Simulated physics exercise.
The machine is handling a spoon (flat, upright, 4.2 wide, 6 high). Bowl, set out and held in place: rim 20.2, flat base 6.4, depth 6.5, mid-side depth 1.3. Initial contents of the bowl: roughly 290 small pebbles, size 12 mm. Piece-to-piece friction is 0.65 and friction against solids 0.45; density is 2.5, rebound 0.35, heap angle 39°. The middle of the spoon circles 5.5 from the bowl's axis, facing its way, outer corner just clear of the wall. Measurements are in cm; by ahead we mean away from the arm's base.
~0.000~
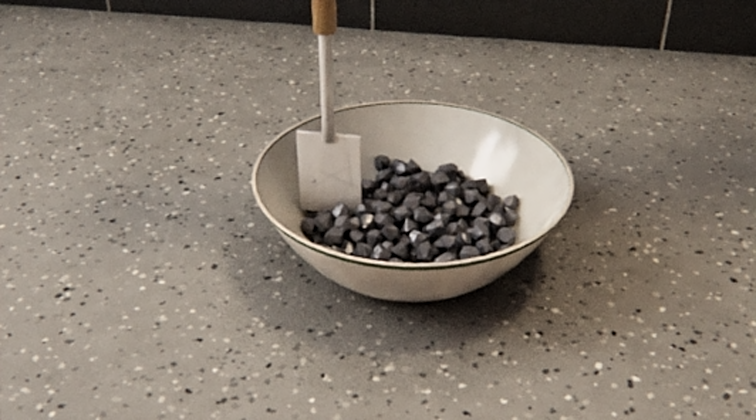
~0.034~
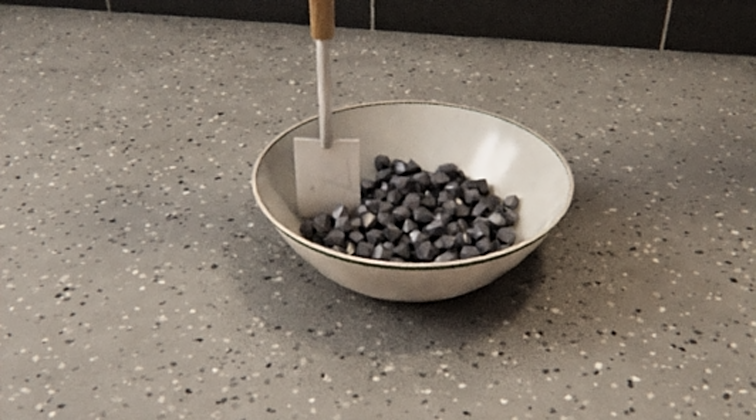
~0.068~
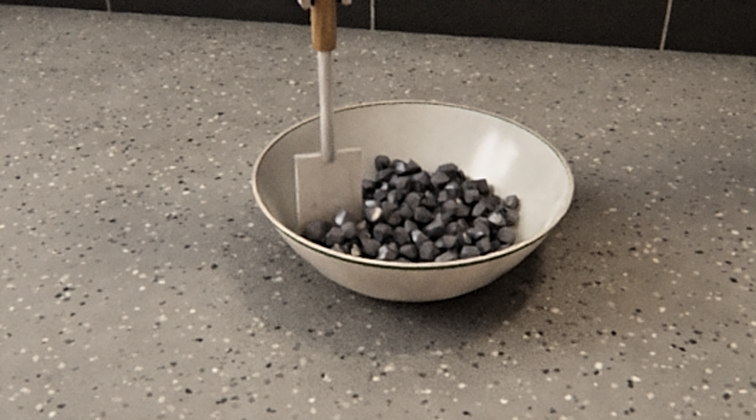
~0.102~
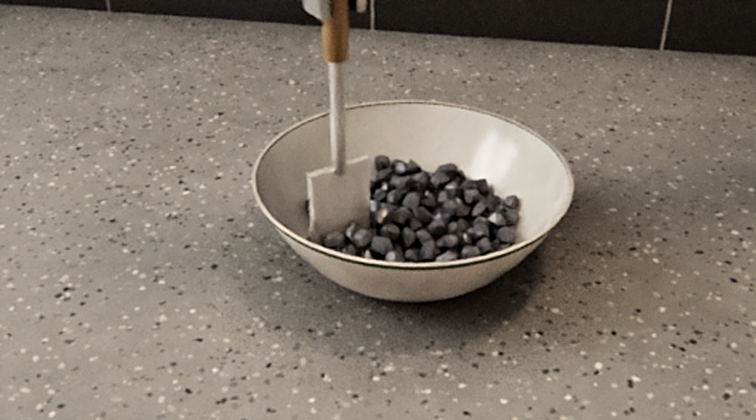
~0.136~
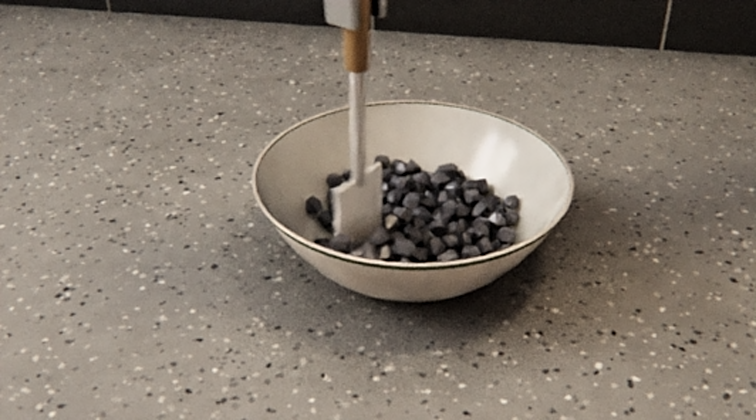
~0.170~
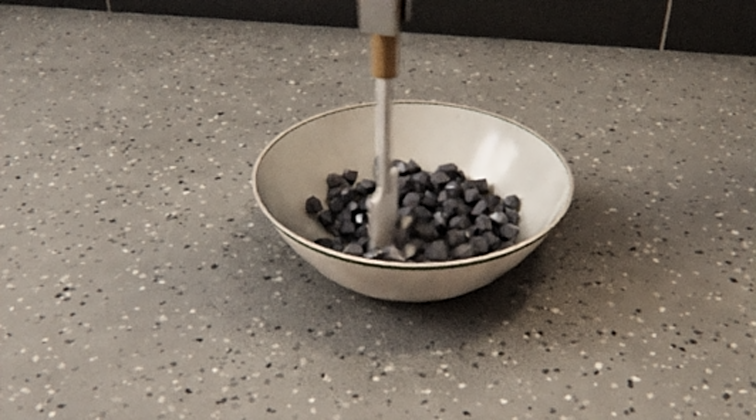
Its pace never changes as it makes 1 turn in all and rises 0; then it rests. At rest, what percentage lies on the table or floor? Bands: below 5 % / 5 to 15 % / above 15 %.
Between 5 and 15 %.
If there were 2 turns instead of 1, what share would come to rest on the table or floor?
Roughly 25 percent would end up there.
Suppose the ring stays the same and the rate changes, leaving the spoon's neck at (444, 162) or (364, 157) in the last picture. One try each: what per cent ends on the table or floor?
Some 15 and 10 %.
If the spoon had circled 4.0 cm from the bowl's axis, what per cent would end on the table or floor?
Around 0 in a hundred.
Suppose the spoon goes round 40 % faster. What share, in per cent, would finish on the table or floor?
That would be some 15 percent.
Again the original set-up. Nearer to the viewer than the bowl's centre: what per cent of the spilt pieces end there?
Around 50 percent of the pieces.
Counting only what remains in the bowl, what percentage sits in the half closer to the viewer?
Around 70 percent of it.
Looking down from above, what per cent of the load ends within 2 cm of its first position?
I'd guess close to 20 percent of the load.
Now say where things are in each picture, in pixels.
In the first picture, the spoon neck at (328, 113), 0° round; upper third of the load around (417, 214), from x 310 to 510, top at y 165; 286 in the bowl.
In the second picture, the spoon neck at (326, 119), 8° round; upper third of the load around (416, 216), from x 310 to 510, top at y 165.
In the third picture, the spoon neck at (328, 131), 26° round; upper third of the load around (412, 217), from x 310 to 510, top at y 165.
In the fourth picture, the spoon neck at (339, 144), 44° round; upper third of the load around (412, 220), from x 315 to 510, top at y 165.
In the fifth picture, the spoon neck at (358, 155), 63° round; upper third of the load around (414, 222), from x 315 to 510, top at y 165.
In the sixth picture, the spoon neck at (385, 162), 81° round; upper third of the load around (423, 226), from x 315 to 510, top at y 165; 286 in the bowl.
After 0.37 s, 188° round, highest piece 8 above the table; 286 in the bowl.
After 0.57 s, 296° round, highest piece 8 above the table; 278 in the bowl, 4 on the table or floor, 4 in flight or on the tool.
After 0.87 s, 0° round, highest piece 7 above the table; 264 in the bowl, 22 on the table or floor.
After 1.57 s, 0° round, highest piece 7 above the table; 264 in the bowl, 22 on the table or floor.
In the end, 264 in the bowl, 22 on the table or floor. That is 8 % on the table or floor.
